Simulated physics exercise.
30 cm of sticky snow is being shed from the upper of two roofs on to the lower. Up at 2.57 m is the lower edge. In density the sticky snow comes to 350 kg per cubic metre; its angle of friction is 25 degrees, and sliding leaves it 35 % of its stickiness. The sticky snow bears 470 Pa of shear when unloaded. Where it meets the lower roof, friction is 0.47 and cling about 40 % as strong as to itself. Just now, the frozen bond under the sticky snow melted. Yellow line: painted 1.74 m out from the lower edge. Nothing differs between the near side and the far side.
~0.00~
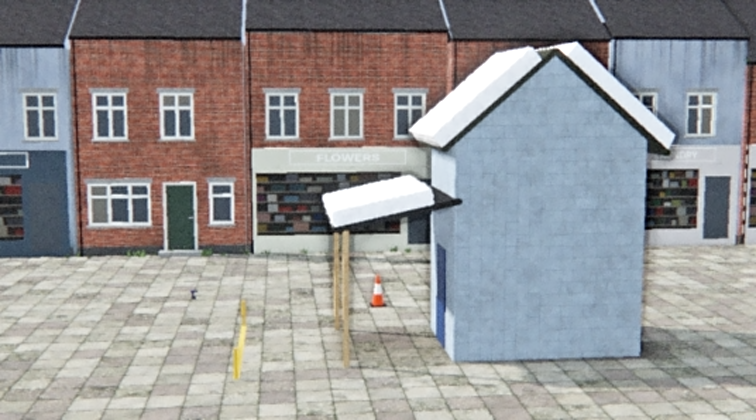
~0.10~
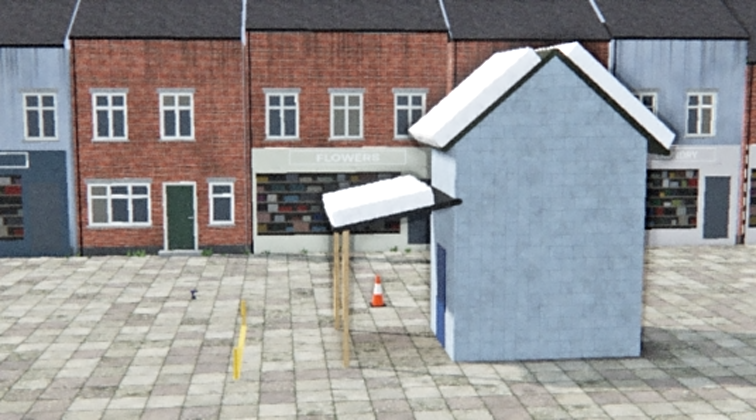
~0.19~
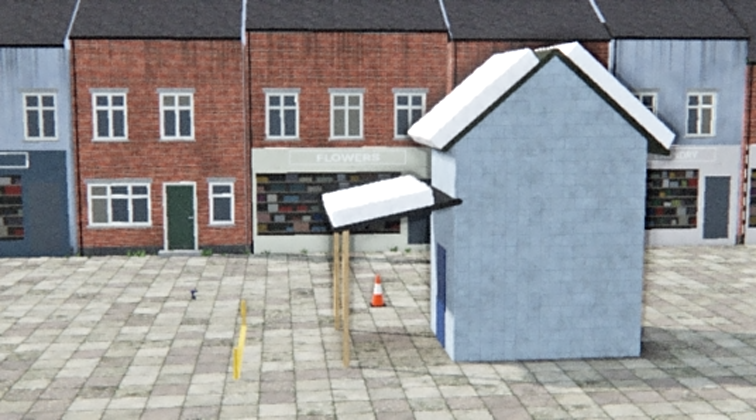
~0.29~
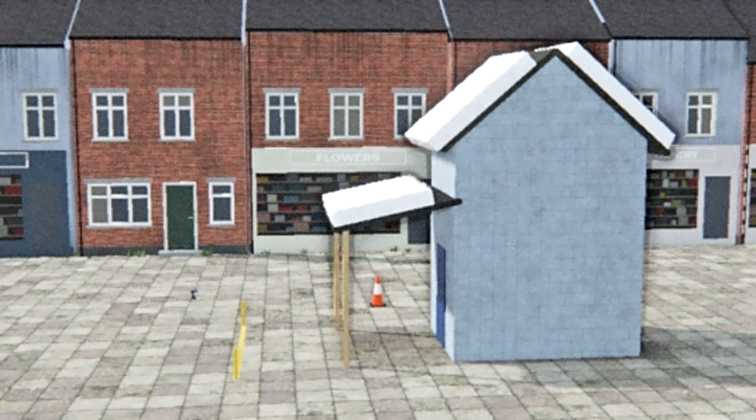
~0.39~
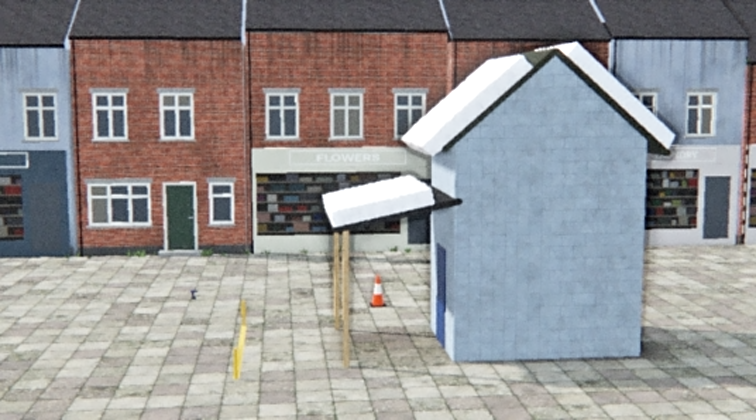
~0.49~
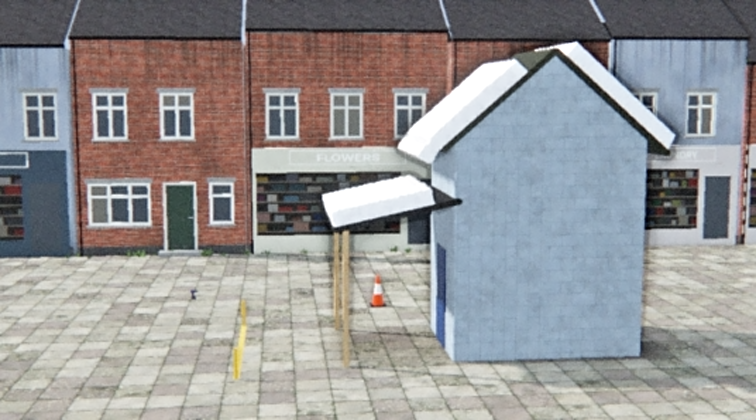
A small blue house with snow on its roof stood in a paved square, and the thick snow on its left slope slid slowly a short way down, above a snow-covered lean-to that stayed still.
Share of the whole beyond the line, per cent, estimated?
Near 6 %.
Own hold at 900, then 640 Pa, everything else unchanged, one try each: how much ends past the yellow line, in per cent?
The answers, in order, are 0 % and 1 %.
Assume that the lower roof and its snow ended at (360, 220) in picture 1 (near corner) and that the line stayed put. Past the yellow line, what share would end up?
I'd put it at around 16 percent.
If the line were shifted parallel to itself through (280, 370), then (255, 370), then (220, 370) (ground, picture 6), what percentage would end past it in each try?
One by one: 18 in a hundred, 10 in a hundred, 3 in a hundred.
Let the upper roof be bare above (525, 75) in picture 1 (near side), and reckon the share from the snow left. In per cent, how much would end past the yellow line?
Then around 2 percent.
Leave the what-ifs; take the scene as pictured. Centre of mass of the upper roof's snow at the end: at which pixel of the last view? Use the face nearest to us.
Near face, approx. (336, 268).
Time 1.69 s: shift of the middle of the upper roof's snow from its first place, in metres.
It sits some 2.8 m from where it began.
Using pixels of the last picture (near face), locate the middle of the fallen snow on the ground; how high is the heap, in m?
Middle around (280, 370); height roughly 0.3 m.
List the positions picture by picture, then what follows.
In the first frame, leading edge of the sticky snow at (440, 128).
In the second frame, leading edge of the sticky snow at (440, 128), its middle shifted 1.4 cm.
In the third frame, leading edge of the sticky snow at (438, 130), its middle shifted 5.4 cm, 2 % of it past the upper edge, in one piece.
In the fourth frame, leading edge of the sticky snow at (435, 144), its middle shifted 12 cm, 5 % of it past the upper edge, in one piece.
In the fifth frame, leading edge of the sticky snow at (431, 140), its middle shifted 22 cm, 10 % of it past the upper edge, in one piece.
In the sixth frame, leading edge of the sticky snow at (425, 147), its middle shifted 35 cm, 15 % of it past the upper edge, cracking.
After 1.04 s, none is below the lower edge and 0 % is past the line.
After 1.69 s, none is below the lower edge and 0 % is past the line.
After 2.35 s, 31 % is below the lower edge and 0 % is past the line.
After 3.00 s, 35 % is below the lower edge and 6 % is past the line.
After 4.00 s, at the end, 36 % is below the lower edge and 6 % is past the line.
